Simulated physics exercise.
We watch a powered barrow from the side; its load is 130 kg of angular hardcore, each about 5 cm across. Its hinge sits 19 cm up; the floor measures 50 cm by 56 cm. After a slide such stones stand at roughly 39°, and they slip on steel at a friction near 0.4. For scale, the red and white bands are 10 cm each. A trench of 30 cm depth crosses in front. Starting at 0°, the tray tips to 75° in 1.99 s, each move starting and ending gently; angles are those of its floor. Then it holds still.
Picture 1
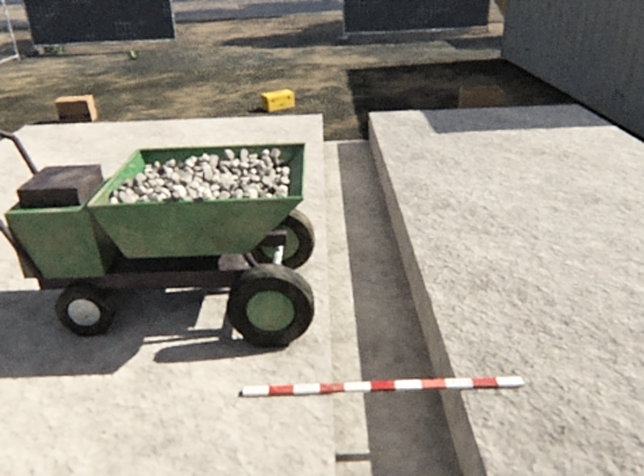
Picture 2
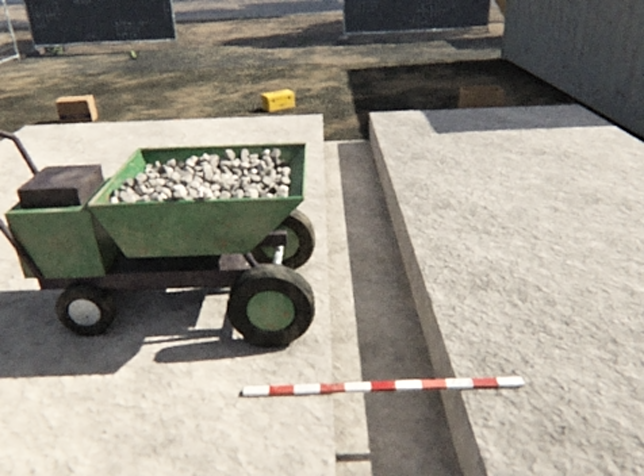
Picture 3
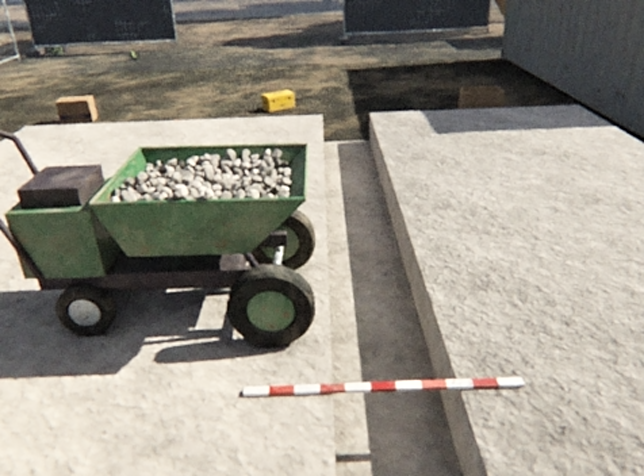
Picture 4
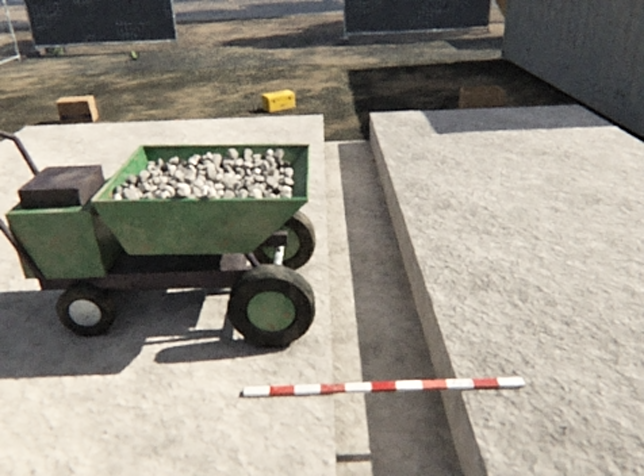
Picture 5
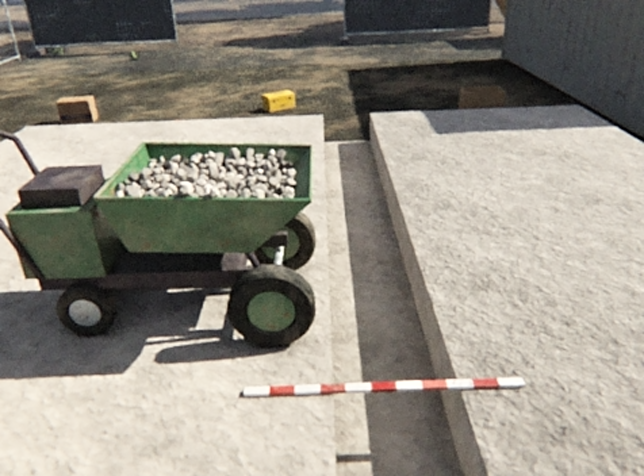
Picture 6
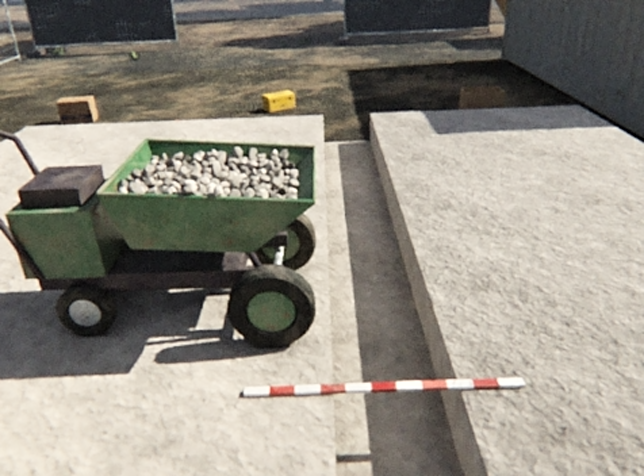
A green powered barrow stands still while its tray of grey stones tilts slightly rightward.
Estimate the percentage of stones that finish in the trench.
About 77 per cent.
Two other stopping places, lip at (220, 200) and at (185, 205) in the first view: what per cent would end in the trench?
Near 100 per cent from the first place, 80 from the second.
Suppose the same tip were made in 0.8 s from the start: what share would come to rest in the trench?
Then about 60 per cent.
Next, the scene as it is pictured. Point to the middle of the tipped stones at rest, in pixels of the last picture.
Around (410, 331).
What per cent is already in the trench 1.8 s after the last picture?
Some 45 per cent.
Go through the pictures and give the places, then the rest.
In the first frame, lip at (303, 199), floor tilted 0°, highest stones at (232, 160).
In the second frame, lip at (304, 199), floor tilted 0°, highest stones at (233, 160).
In the third frame, the tray is at 1°, its lip at (305, 199); the top of the load is at (228, 161).
In the fourth frame, the tray is at 2°, its lip at (308, 200); the top of the load is at (205, 165).
In the fifth frame, lip at (311, 201), floor tilted 3°, highest stones at (192, 166).
In the sixth frame, the tray is at 5°, its lip at (315, 202); the top of the load is at (188, 164).
Then, 1.2 s after the last picture the floor is at 63°, 99 % in the tray, 1 % in the trench; the foremost stones are at (409, 278).
Then, 1.8 s after the last picture the floor is at 75°, 35 % in the tray, 46 % in the trench, 19 % past the trench; the foremost stones are at (508, 291).
Then, 2.1 s after the last picture the floor is at 75°, 9 % in the tray, 68 % in the trench, 24 % past the trench; the foremost stones are at (548, 303).
Then, 4.1 s after the last picture the floor is at 75°, 0 % in the tray, 77 % in the trench, 23 % past the trench; the foremost stones are at (547, 300).
